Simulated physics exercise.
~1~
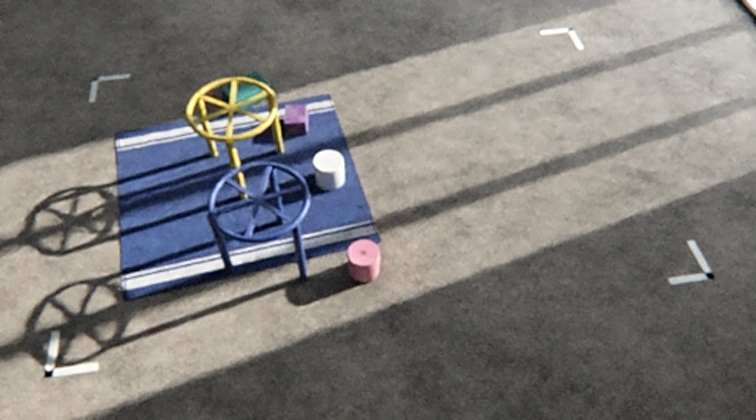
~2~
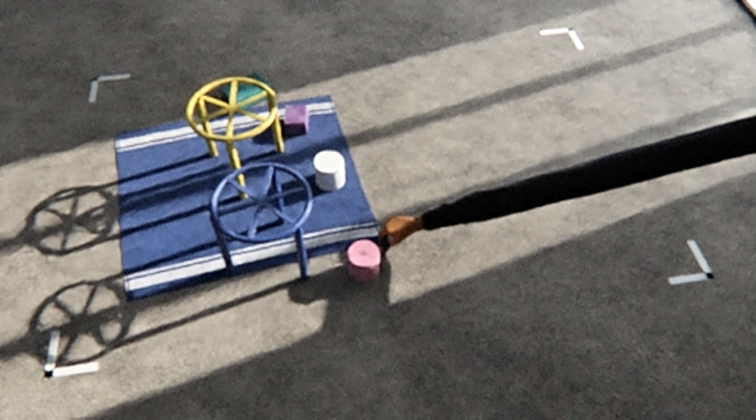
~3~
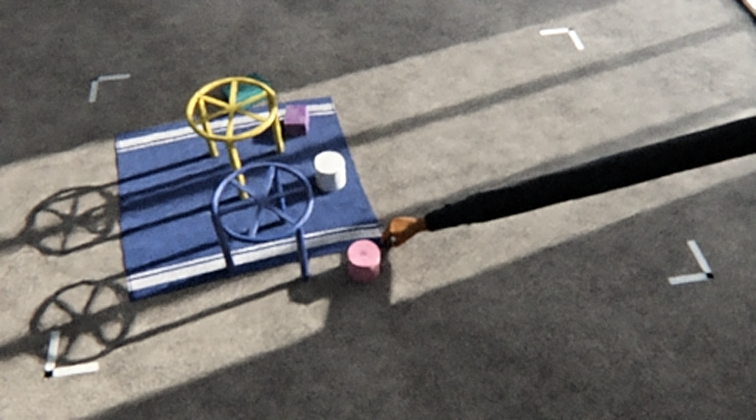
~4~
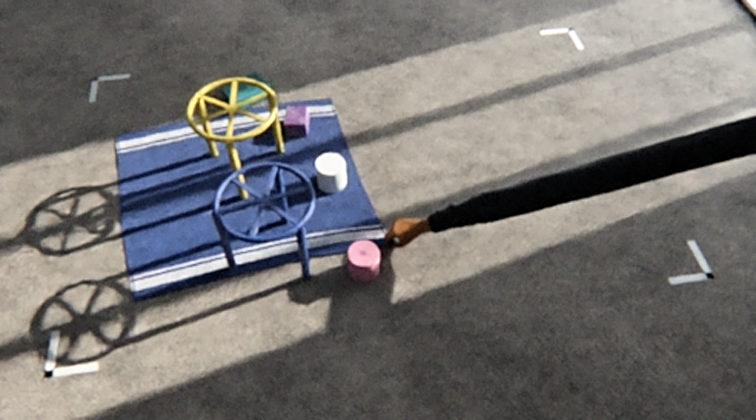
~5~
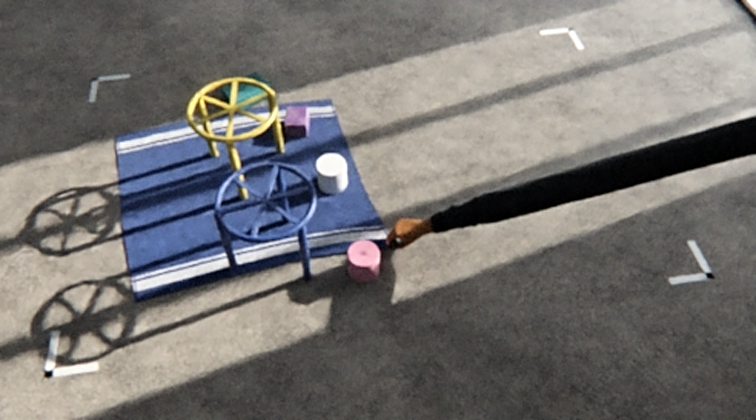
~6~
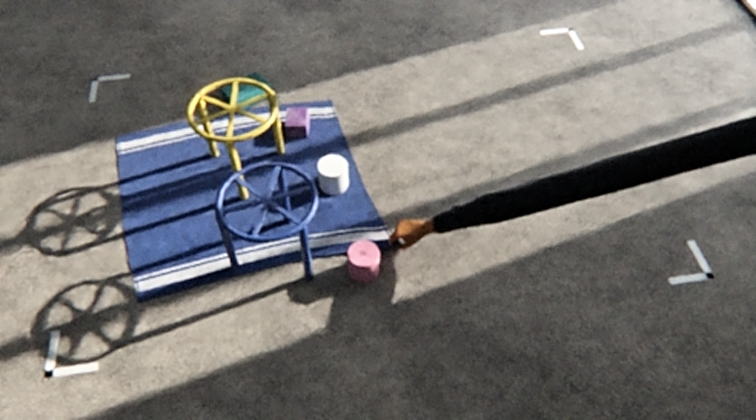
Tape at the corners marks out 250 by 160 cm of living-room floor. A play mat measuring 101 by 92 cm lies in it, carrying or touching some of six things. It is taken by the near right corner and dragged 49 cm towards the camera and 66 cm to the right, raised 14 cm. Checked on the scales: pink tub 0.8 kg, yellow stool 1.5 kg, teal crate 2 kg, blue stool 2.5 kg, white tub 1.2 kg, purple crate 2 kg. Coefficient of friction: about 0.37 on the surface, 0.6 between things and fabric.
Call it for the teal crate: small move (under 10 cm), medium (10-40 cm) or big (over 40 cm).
Small.
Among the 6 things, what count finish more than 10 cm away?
That comes to 5 of the things.
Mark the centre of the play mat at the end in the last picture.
I'd point to about (436, 247).
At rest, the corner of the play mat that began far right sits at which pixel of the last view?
That corner comes to rest close to (463, 163) in the last view.
Next, middle of the play mat at (291, 201); white tub 27 cm off its start, yellow stool 24 cm off its start, purple crate 24 cm off its start.
Then, middle of the play mat at (352, 219); yellow stool 60 cm off its start, white tub 52 cm off its start, purple crate 45 cm off its start.
After that, middle of the play mat at (405, 236); yellow stool 83 cm off its start at (409, 228), white tub 76 cm off its start at (492, 239), purple crate 67 cm off its start at (415, 183).
Later, middle of the play mat at (436, 247); yellow stool 97 cm off its start, white tub 88 cm off its start, purple crate 81 cm off its start.
At the end, middle of the play mat at (436, 247); teal crate 2 cm off its start at (248, 87), yellow stool 97 cm off its start at (443, 243), white tub 88 cm off its start at (524, 251), purple crate 81 cm off its start at (446, 194).
